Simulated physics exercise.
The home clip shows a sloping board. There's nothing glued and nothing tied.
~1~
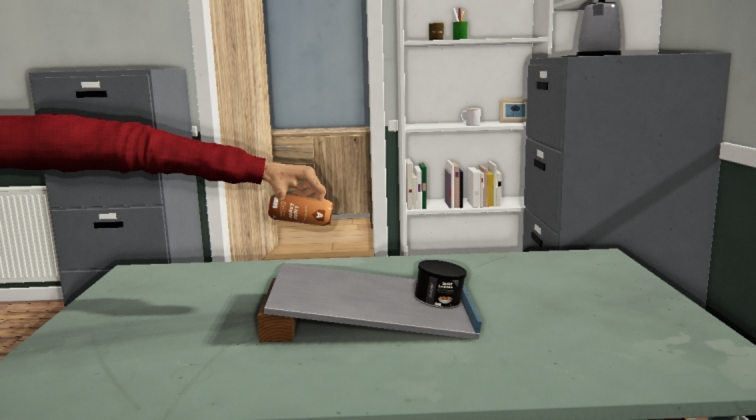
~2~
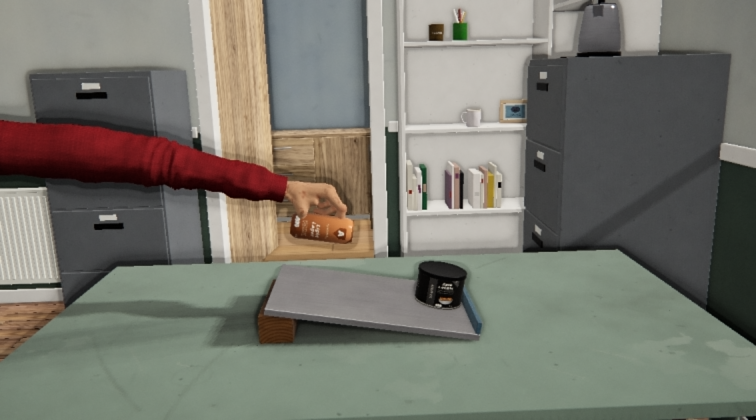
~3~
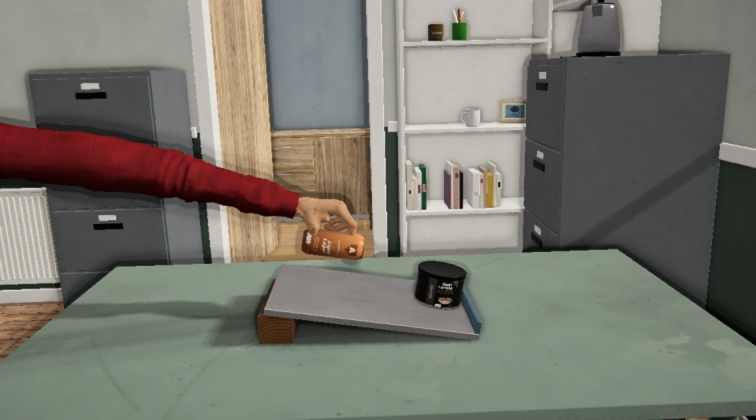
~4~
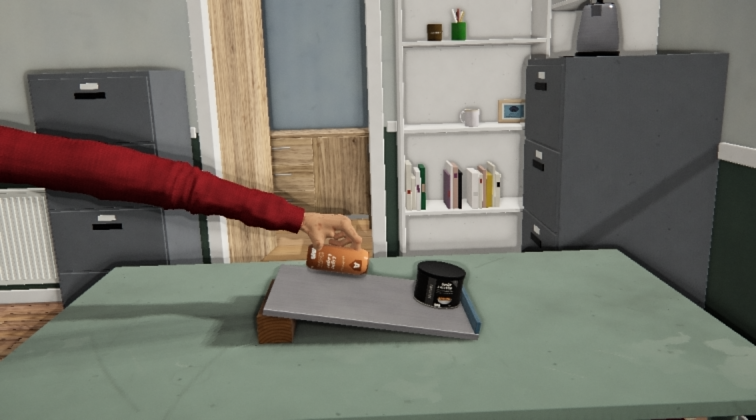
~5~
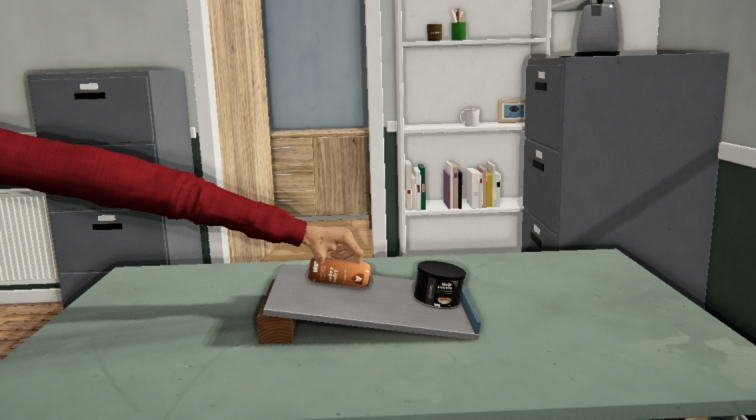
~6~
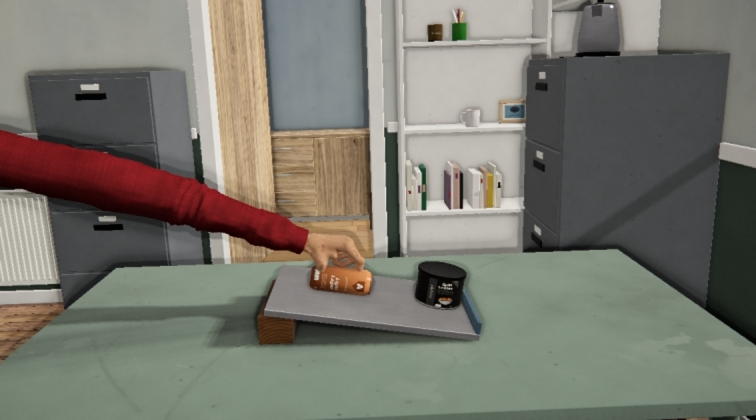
An orange can, held on its side by a hand in a red sleeve, moved right and down onto the upper part of a sloping board, where a black tub sat near the low end.
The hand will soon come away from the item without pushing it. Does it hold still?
Yes, it stays put.
Then, 0.20 s on from there, no change.
Then, 0.50 s on from there, orange can resting near (341, 280).
In the end, both unmoved. At the end, from the last picture's camera, orange can near (341, 280). The orange can remains at rest.
